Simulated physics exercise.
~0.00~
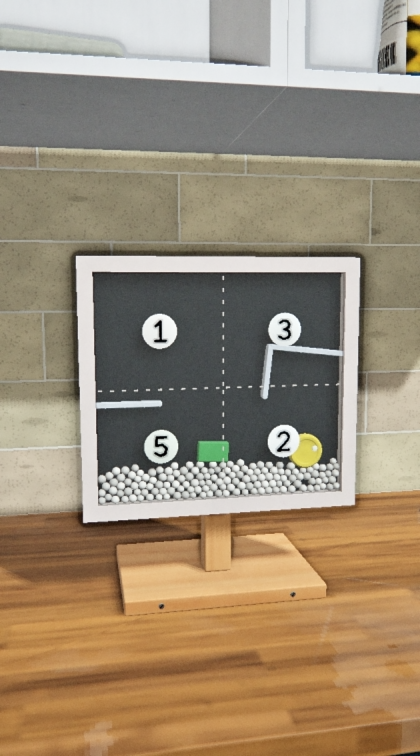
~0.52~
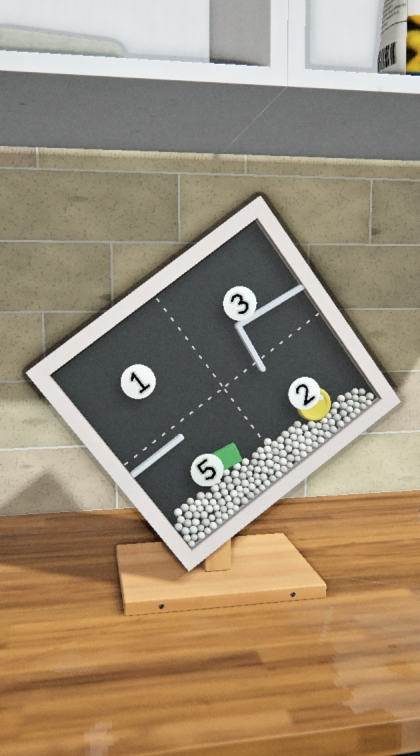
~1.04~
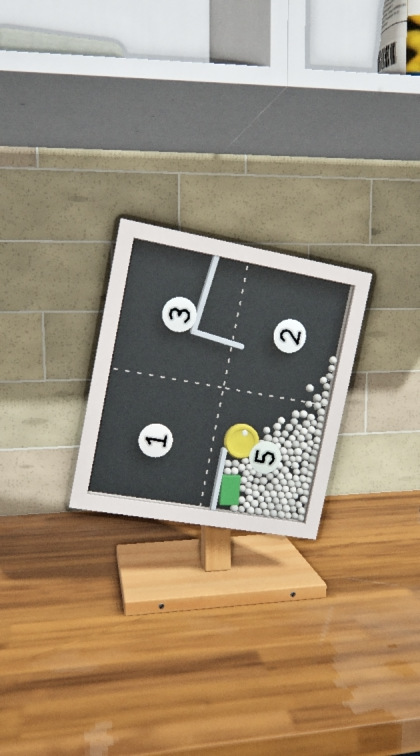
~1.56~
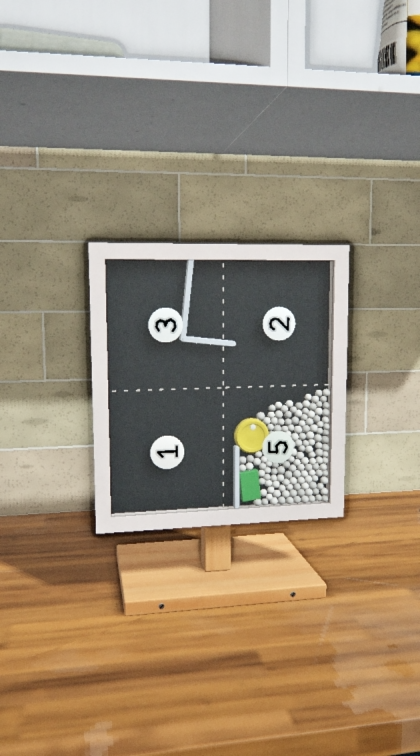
A square framed case of small white beads turned anticlockwise on its wooden stand until it rested a quarter turn round, and the beads slid into the lower right quarter, where the green block and yellow disc ended up too.
